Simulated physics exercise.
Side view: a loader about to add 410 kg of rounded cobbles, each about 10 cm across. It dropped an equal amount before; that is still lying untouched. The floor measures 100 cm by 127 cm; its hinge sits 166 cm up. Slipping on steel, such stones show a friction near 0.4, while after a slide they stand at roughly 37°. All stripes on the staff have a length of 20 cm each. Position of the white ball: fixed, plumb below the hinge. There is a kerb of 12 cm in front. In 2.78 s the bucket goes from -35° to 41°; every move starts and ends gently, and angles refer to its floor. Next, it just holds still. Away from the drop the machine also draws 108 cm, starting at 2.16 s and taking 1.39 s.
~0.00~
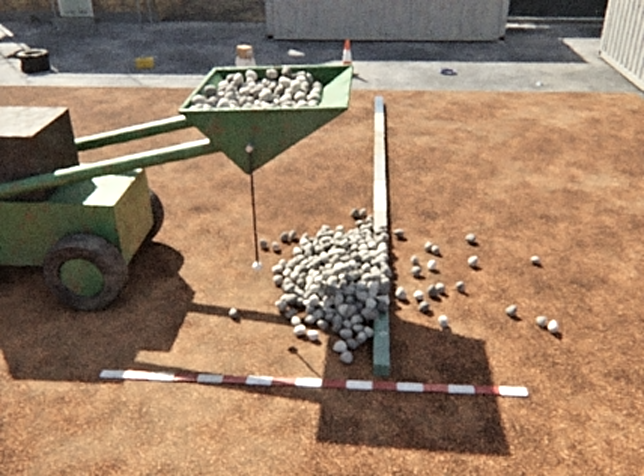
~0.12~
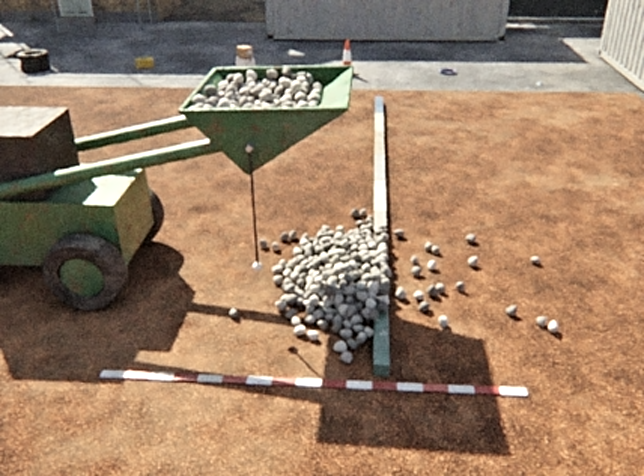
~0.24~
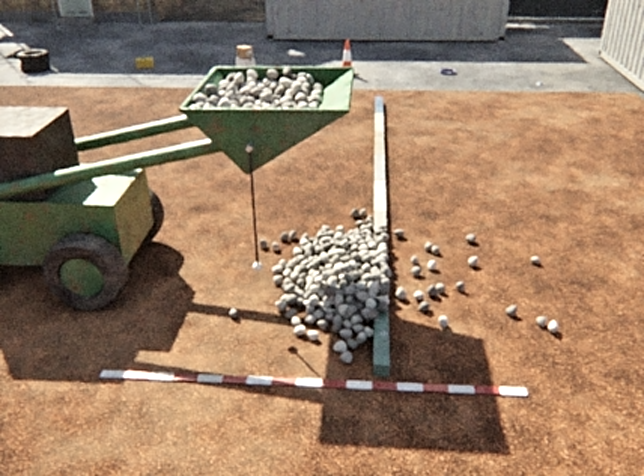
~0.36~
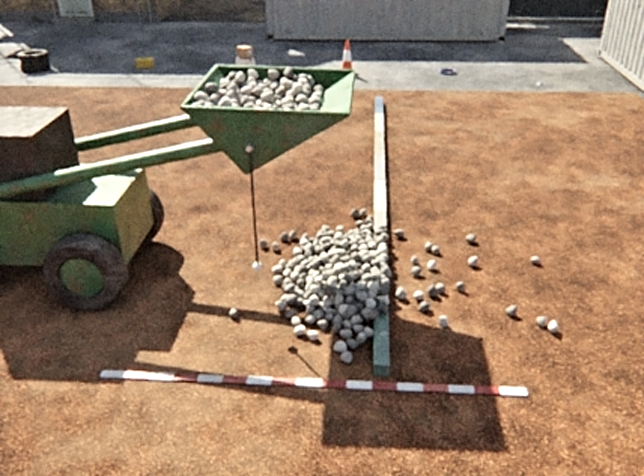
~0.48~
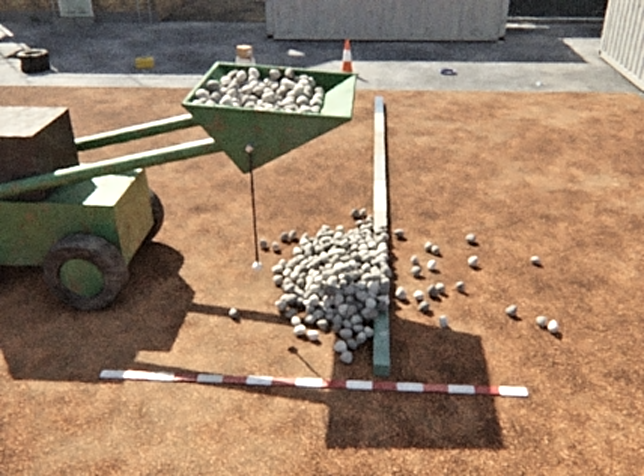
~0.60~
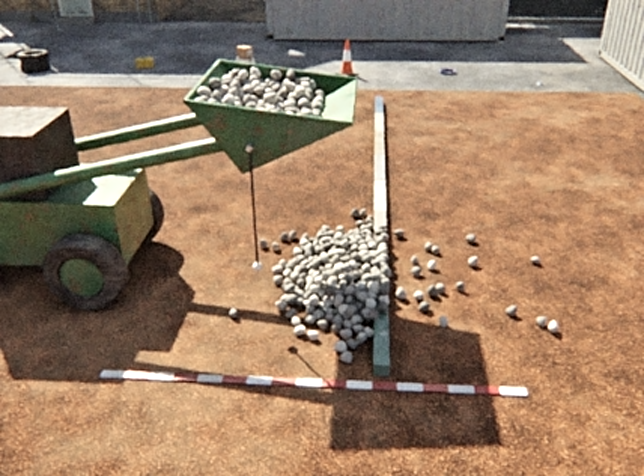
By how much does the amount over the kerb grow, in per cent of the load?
About 33 per cent.
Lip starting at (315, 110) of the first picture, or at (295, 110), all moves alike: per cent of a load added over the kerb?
I'd say close to 10 per cent for one and close to 0 per cent for the other, in that order.
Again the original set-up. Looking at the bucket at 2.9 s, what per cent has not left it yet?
Held: Around 0 % of the load.
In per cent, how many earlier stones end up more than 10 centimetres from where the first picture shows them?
Estimate: 10 %, roughly.
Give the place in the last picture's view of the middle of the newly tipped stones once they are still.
Near (357, 272).
After 2.1 s the floor is at 29°; in per cent of one load, 95 in the bucket, 99 on this side of the kerb, 6 over the kerb; the foremost stones are at (496, 280).
After 2.9 s the floor is at 41°; in per cent of one load, 0 in the bucket, 167 on this side of the kerb, 33 over the kerb; the foremost stones are at (502, 274).
After 4.0 s the floor is at 41°; in per cent of one load, 0 in the bucket, 162 on this side of the kerb, 38 over the kerb; the foremost stones are at (541, 283).
After 6.8 s the floor is at 41°; in per cent of one load, 0 in the bucket, 162 on this side of the kerb, 38 over the kerb; the foremost stones are at (541, 283). Net gain over the kerb, 33.
